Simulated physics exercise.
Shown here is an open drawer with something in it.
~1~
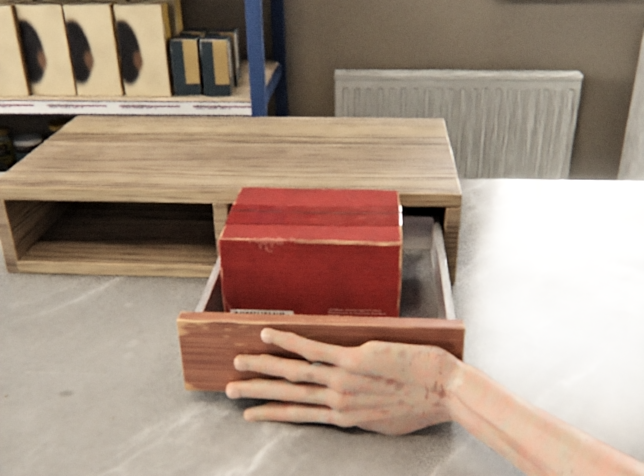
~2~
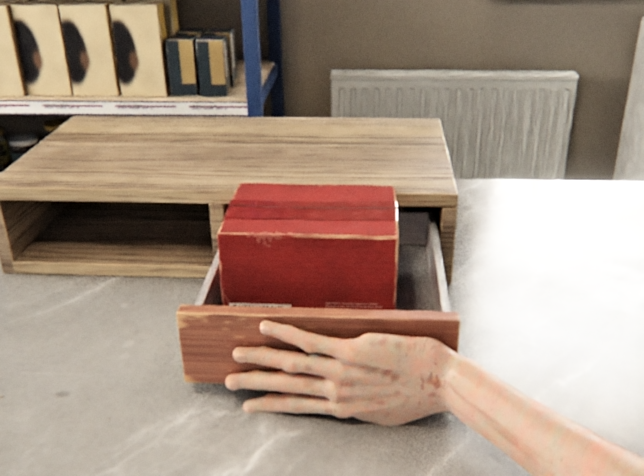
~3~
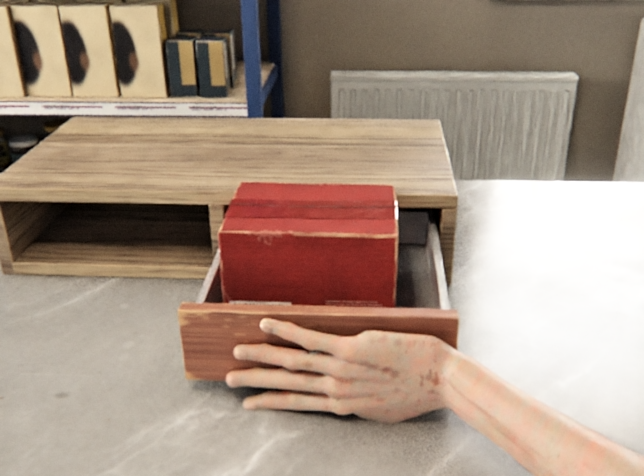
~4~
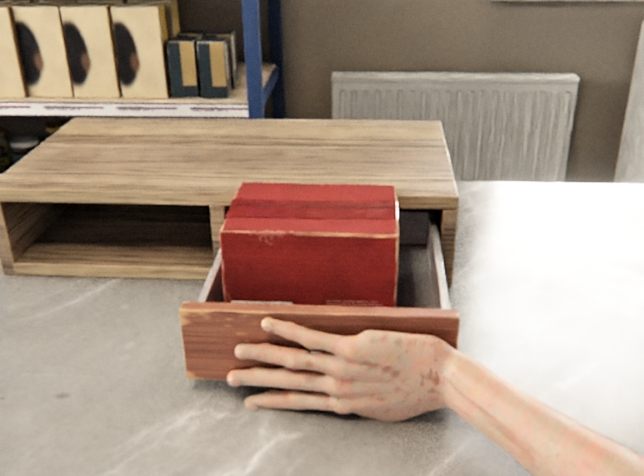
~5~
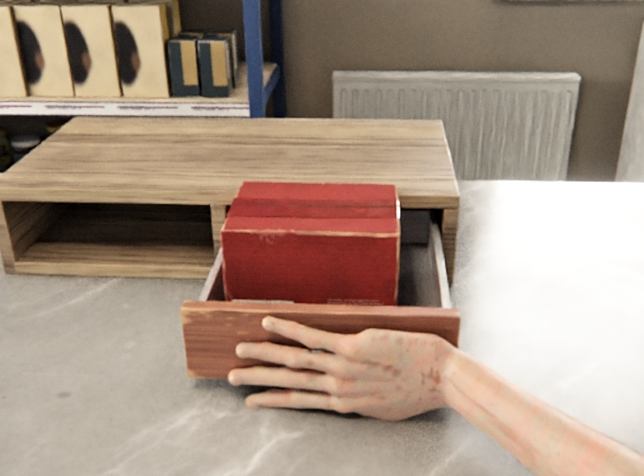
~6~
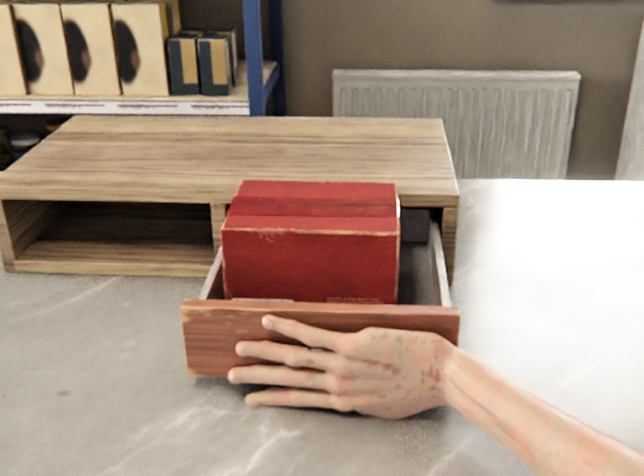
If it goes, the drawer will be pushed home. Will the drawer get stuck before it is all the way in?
It halts short.
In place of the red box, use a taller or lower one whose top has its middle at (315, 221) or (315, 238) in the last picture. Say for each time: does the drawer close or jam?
Try one: Held open; try two: Fully closed.
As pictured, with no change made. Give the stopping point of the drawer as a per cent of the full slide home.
Estimate: Close to 35 per cent.
Then, 0.28 s past the last view, drawer starting in.
Finally, the drawer jams.
